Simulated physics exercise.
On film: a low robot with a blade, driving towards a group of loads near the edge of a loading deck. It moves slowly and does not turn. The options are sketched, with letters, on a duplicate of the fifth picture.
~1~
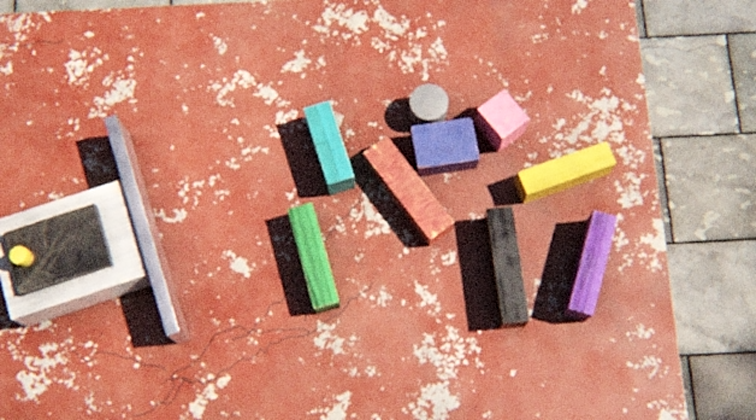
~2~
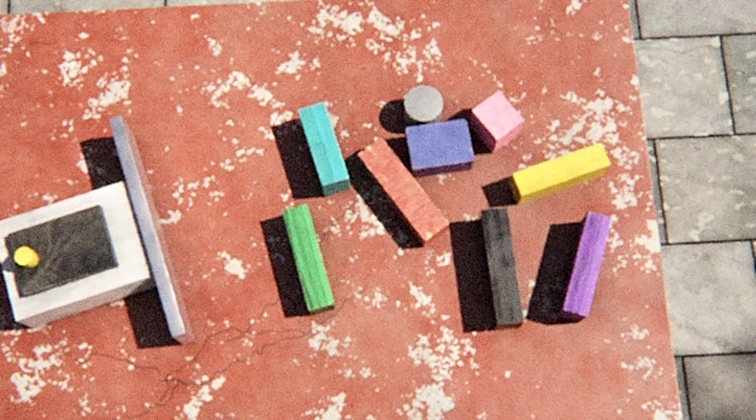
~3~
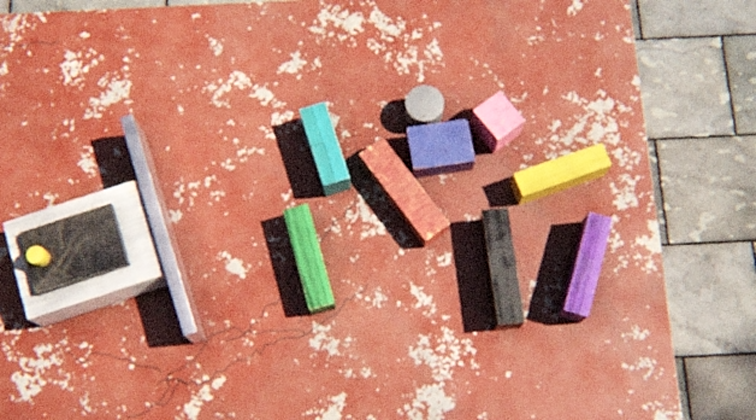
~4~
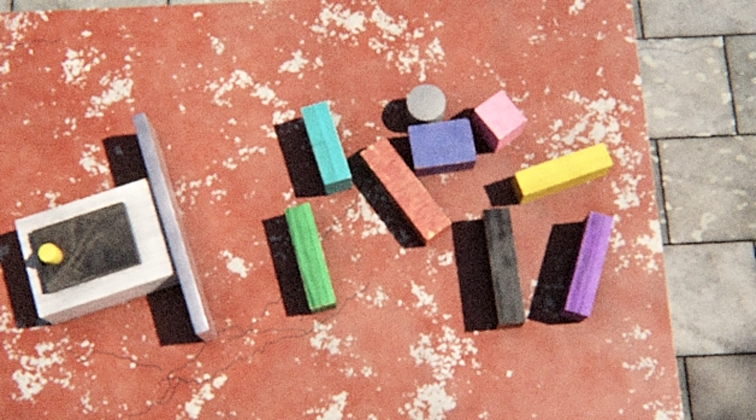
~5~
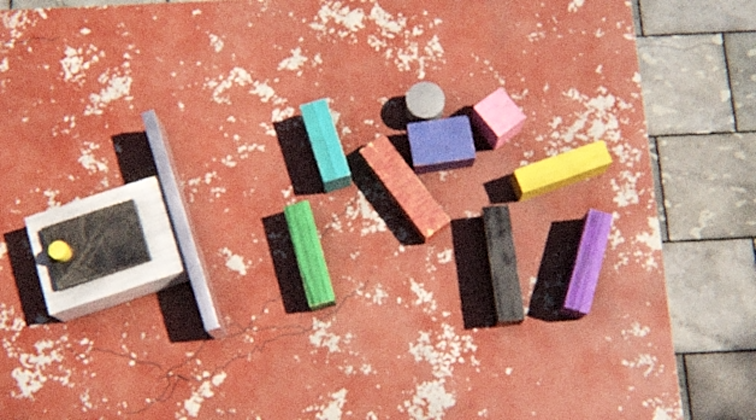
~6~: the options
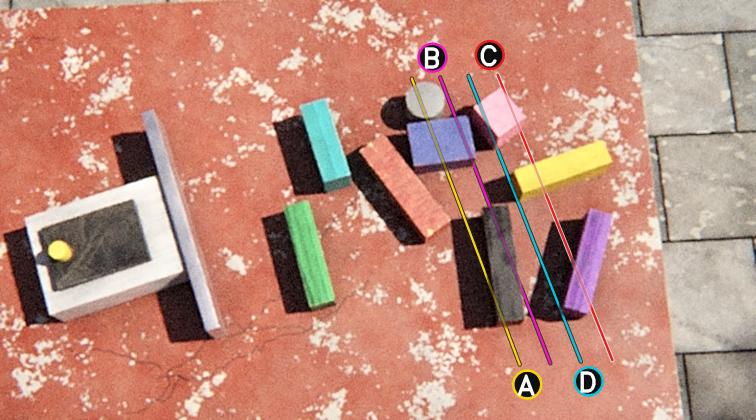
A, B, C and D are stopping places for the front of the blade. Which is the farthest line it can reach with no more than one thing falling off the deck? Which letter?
Stop at C.
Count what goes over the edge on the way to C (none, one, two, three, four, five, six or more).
In all, one.
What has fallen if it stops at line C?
The pink crate.
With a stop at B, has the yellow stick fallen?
No.
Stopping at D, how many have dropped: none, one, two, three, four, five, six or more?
In all, none.
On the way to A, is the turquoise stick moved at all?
Yes.
On the copy, A at (464, 216); B at (493, 215); C at (553, 212); D at (523, 213).
On C. First, robot (240, 235); green stick (348, 254); purple stick (585, 265).
Then, robot (375, 229); pink crate (555, 107); grey canister (457, 98).
Finally, robot (483, 224); pink crate over the edge; yellow stick (645, 157); one fallen.
By contrast, A is within the limit but short; B is within the limit but short; D is within the limit but short.
